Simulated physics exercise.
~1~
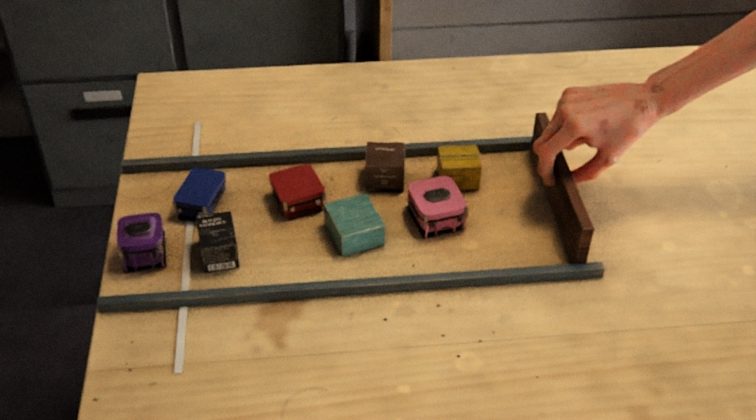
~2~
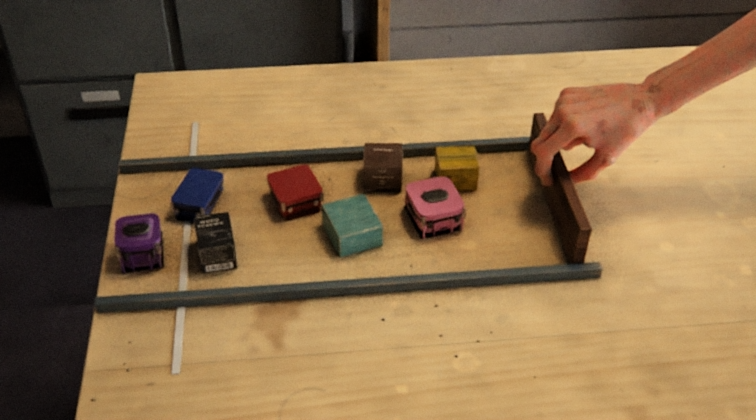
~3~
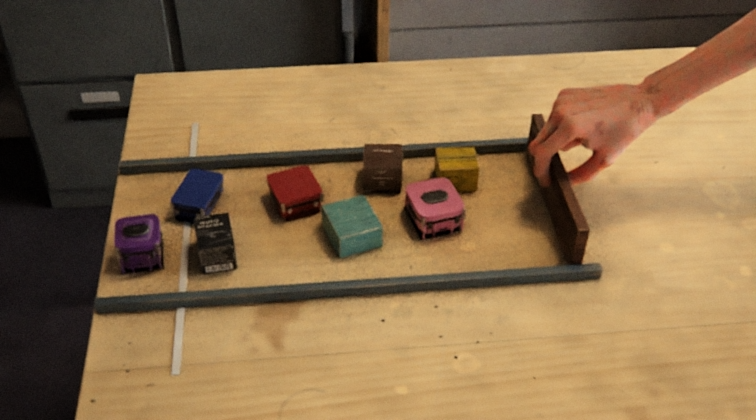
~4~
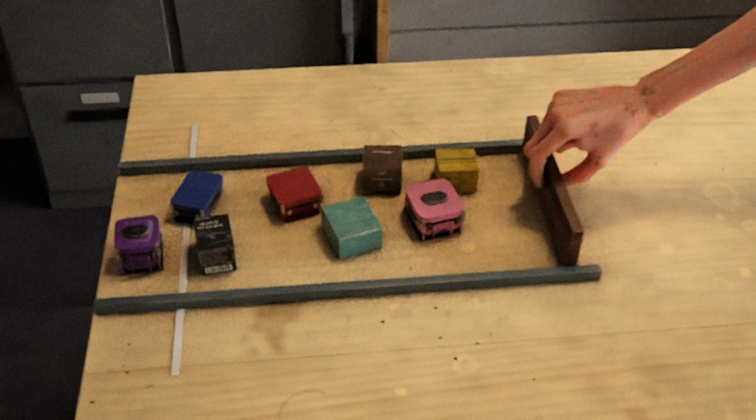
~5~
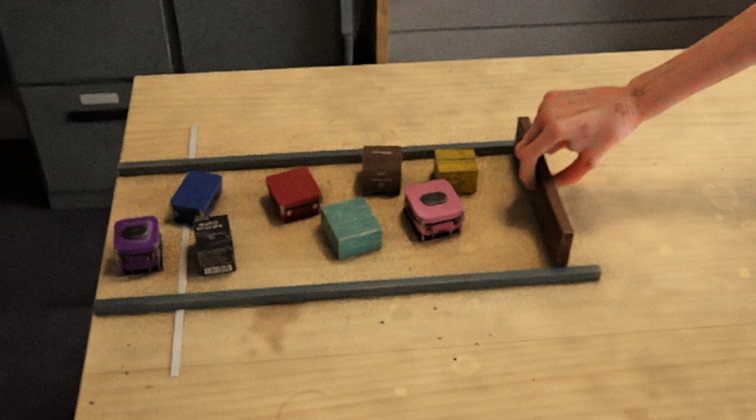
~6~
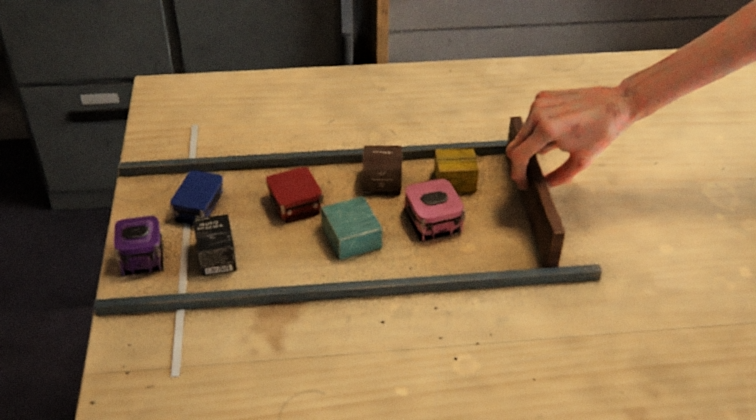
A dark wooden board, held by a hand at the right, slid a short way left between two rails, while the small colourful boxes and cases scattered on the table stayed where they were.
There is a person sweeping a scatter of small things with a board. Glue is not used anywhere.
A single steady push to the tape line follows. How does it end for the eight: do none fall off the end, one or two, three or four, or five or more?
Lost: More than two, under five.
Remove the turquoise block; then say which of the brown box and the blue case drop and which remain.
Looking at the two, the brown box stays up top and the blue case ends up below.
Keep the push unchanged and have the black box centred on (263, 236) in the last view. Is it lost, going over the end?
It goes down.
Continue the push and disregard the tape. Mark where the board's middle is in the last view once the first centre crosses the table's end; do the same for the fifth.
For the first, roughly (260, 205); for the next, roughly (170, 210).
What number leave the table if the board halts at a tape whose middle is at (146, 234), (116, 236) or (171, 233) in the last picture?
Going through each try, you'd get 5, 8 and 4.
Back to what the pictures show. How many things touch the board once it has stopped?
The answer is 2.
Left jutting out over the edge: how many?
It's 3.
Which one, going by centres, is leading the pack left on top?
Answer: The red case.
Soon after, none off yet; purple case at rest near (139, 245); blue case at rest near (198, 198); black box at rest near (215, 245).
After that, none off yet; purple case at rest near (136, 246); blue case displaced a little near (182, 197); black box displaced about its own width near (180, 253).
In the end, the number that fall off is three or four; gone, black box, blue case and purple case.
